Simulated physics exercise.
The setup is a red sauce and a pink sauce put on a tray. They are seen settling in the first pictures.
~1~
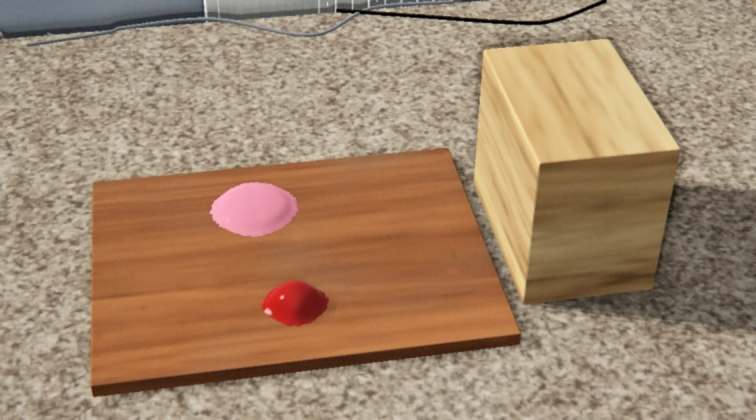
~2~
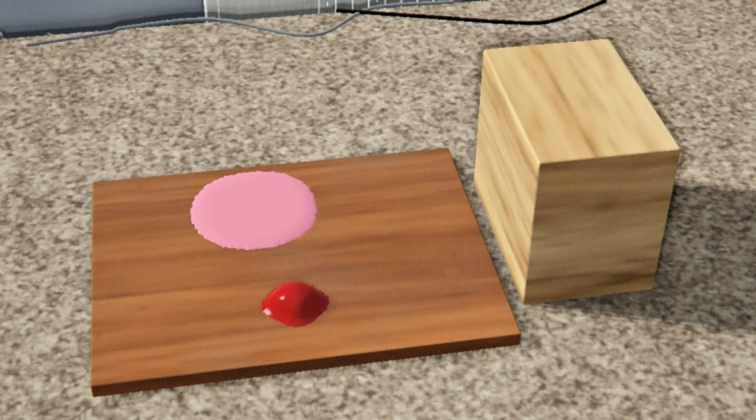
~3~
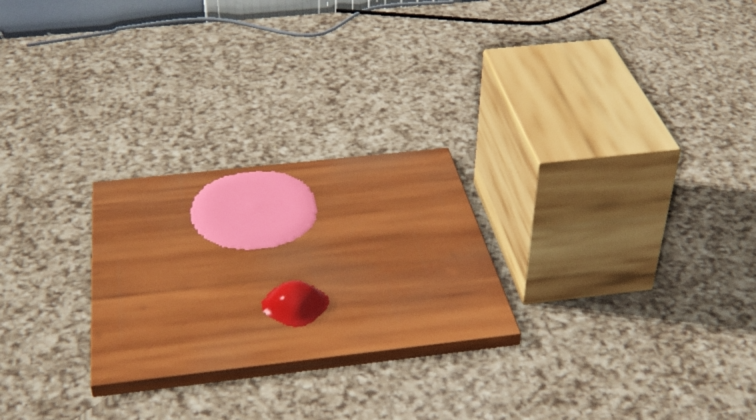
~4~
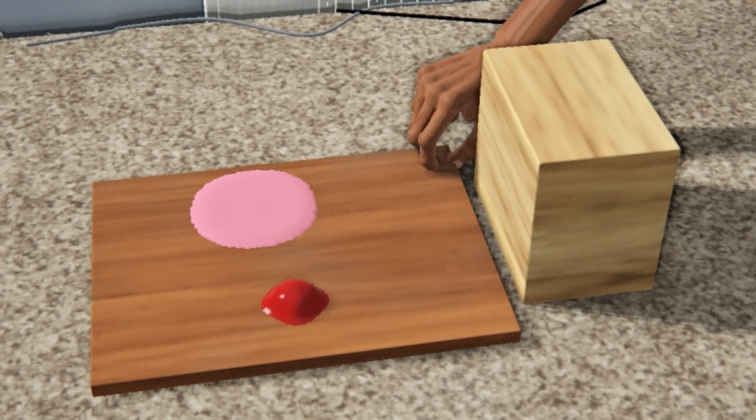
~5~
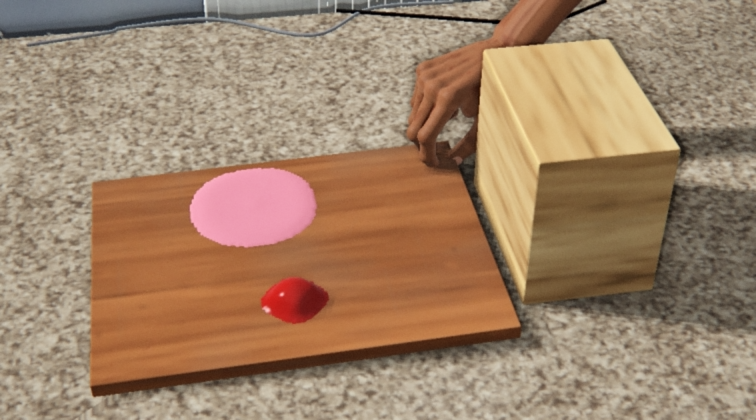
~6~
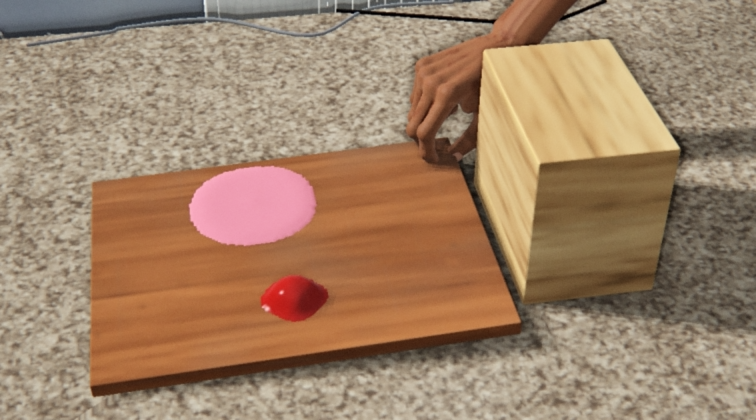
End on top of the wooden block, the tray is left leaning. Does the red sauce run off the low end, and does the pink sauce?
Take the red sauce first: It keeps its place; then the pink sauce goes over.
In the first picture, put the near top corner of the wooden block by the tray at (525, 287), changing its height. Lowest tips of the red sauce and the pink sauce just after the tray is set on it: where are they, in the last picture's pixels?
(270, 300); (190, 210).
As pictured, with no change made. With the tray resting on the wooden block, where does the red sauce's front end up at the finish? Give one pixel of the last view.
It stops near (230, 248).
Soon after, slope about 28°; the red sauce has not moved; the pink sauce has crept down a long way.
Later, the red sauce has not moved; the pink sauce is dripping off the low end.
In the end, slope about 28°; the red sauce has not moved; the pink sauce is dripping off the low end.
